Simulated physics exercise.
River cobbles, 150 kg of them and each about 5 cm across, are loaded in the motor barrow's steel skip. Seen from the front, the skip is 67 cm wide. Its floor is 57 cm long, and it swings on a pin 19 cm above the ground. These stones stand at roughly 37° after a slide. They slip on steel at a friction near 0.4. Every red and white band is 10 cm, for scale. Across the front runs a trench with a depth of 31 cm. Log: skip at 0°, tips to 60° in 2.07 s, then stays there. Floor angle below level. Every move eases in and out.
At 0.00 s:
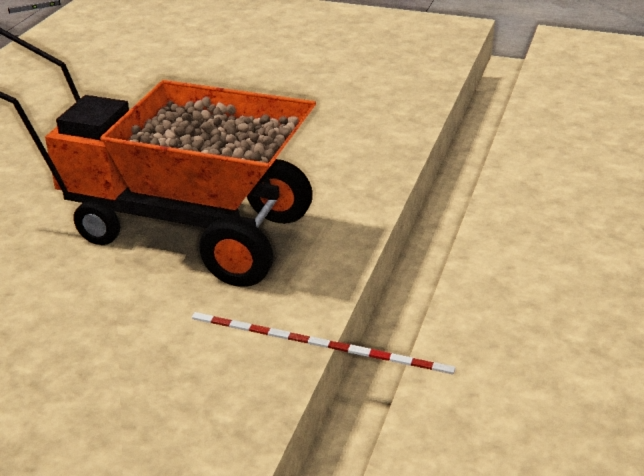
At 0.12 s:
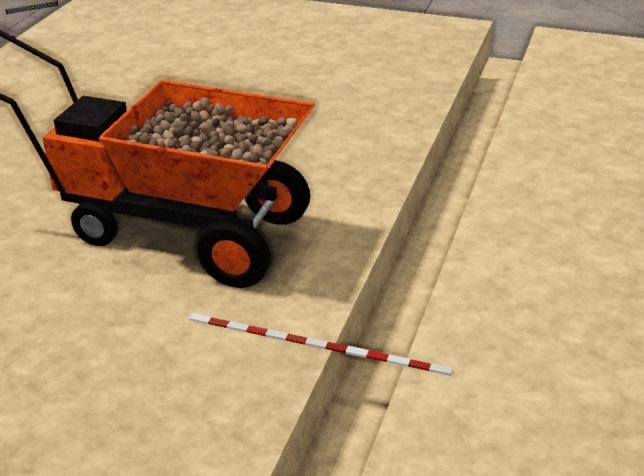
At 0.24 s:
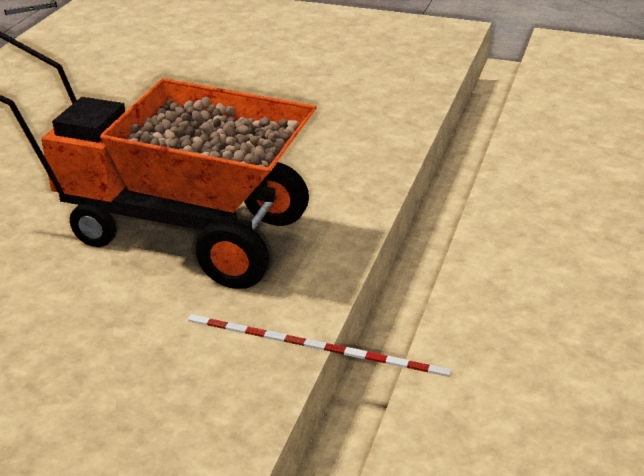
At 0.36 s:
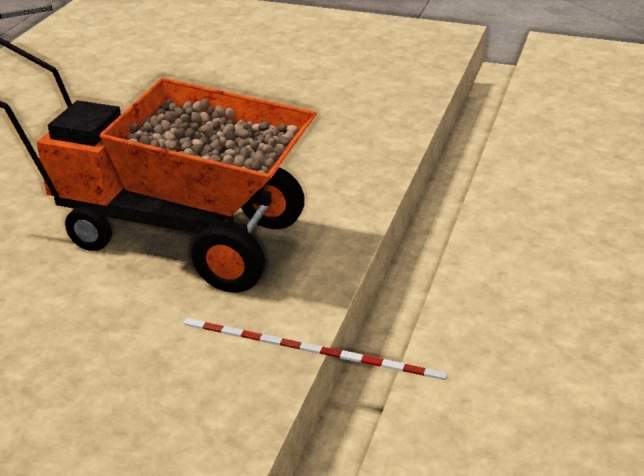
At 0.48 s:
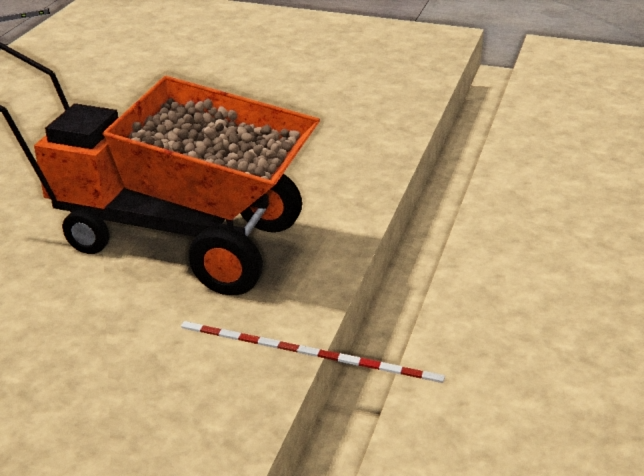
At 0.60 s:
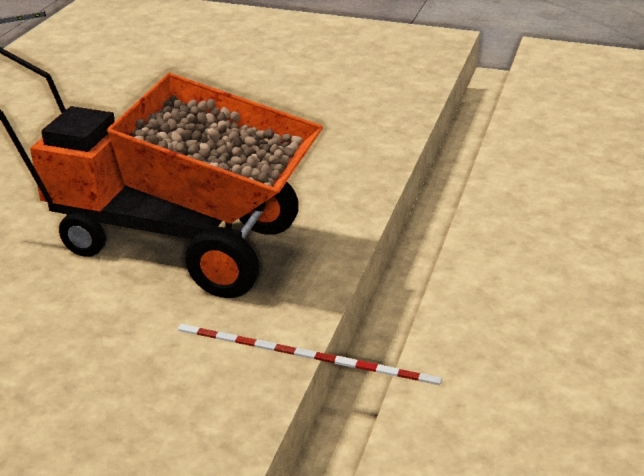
An orange motor barrow with black wheels and handles stands at the left on pale, sandy ground, seen from above at an angle, its skip loaded with brown-grey cobbles. A red-and-white banded pole lies across the edge of a trench to its right, with grey paving behind. The skip tilts gradually forward toward the right, its rear rising slightly, while the view drifts very slightly.
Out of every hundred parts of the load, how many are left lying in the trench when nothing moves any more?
Around 58 in every hundred.
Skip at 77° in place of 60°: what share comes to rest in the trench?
Some 100 in a hundred, I'd say.
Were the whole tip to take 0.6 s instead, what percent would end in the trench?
My guess is near 50 percent.
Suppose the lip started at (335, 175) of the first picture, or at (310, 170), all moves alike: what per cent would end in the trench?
First some 25, then 45 per cent.
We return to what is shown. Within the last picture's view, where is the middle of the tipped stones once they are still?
The tipped stones centre close to (387, 325).
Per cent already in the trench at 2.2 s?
I'd put it near 10 per cent.
After 1.5 s the floor is at 51°; 100 % in the skip; the foremost stones are at (334, 227).
After 2.2 s the floor is at 60°; 88 % in the skip, 12 % in the trench; the foremost stones are at (408, 309).
After 2.5 s the floor is at 60°; 69 % in the skip, 1 % short of the trench, 30 % in the trench; the foremost stones are at (413, 339).
After 4.5 s the floor is at 60°; 41 % in the skip, 58 % in the trench; the foremost stones are at (416, 333).
